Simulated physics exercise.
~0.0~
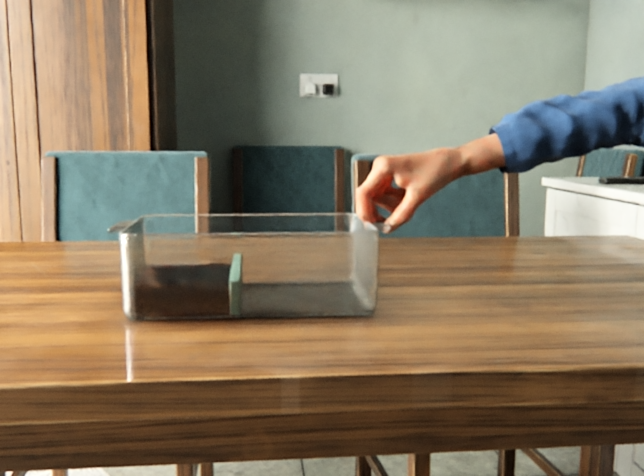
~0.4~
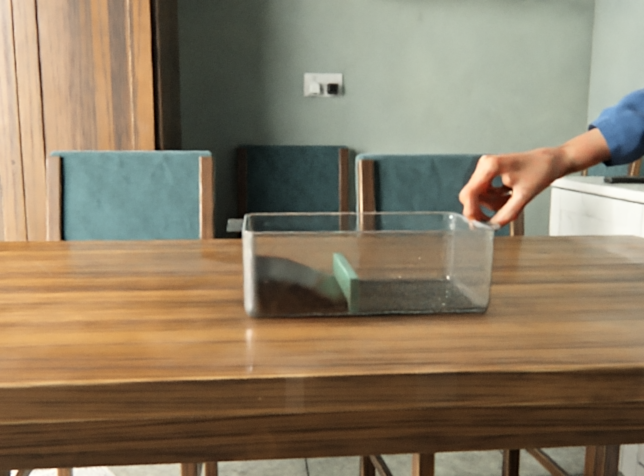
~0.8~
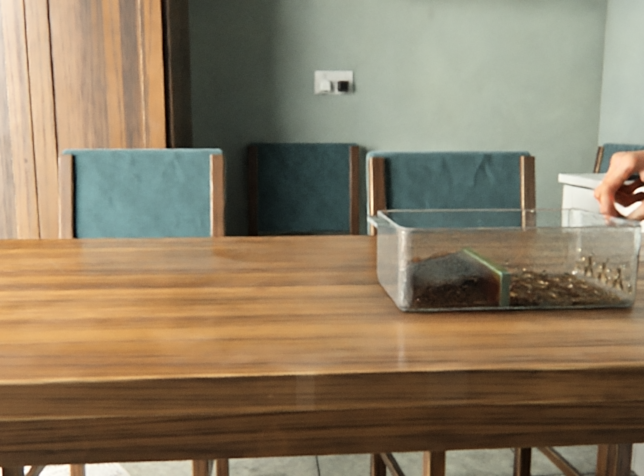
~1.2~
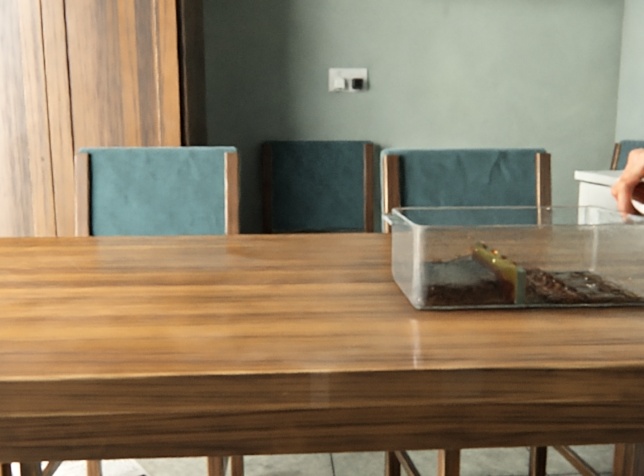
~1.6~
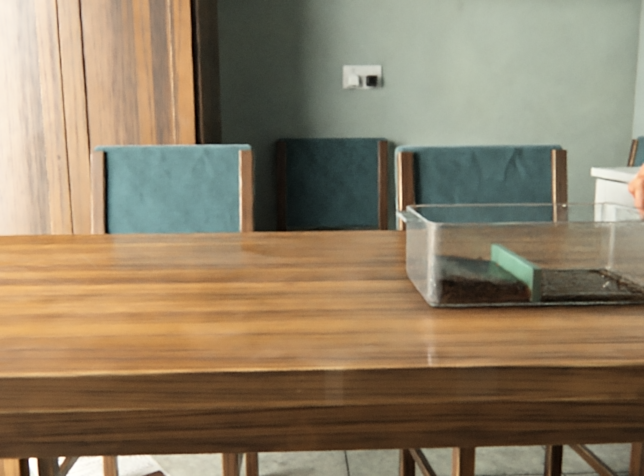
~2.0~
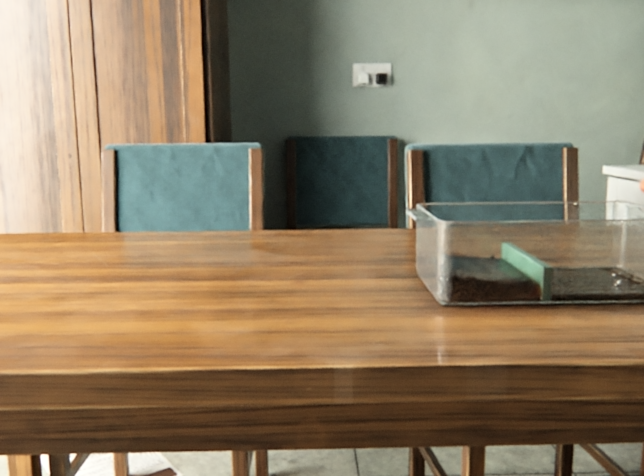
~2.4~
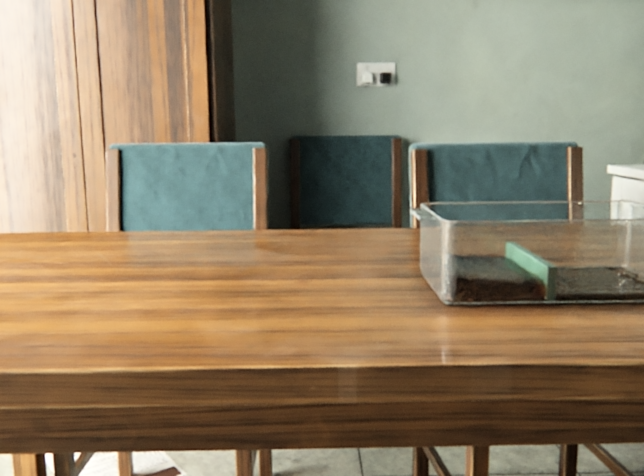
Hand sliding a divided glass box rightwards across a wooden table, dark contents ending up on both sides of the green divider.
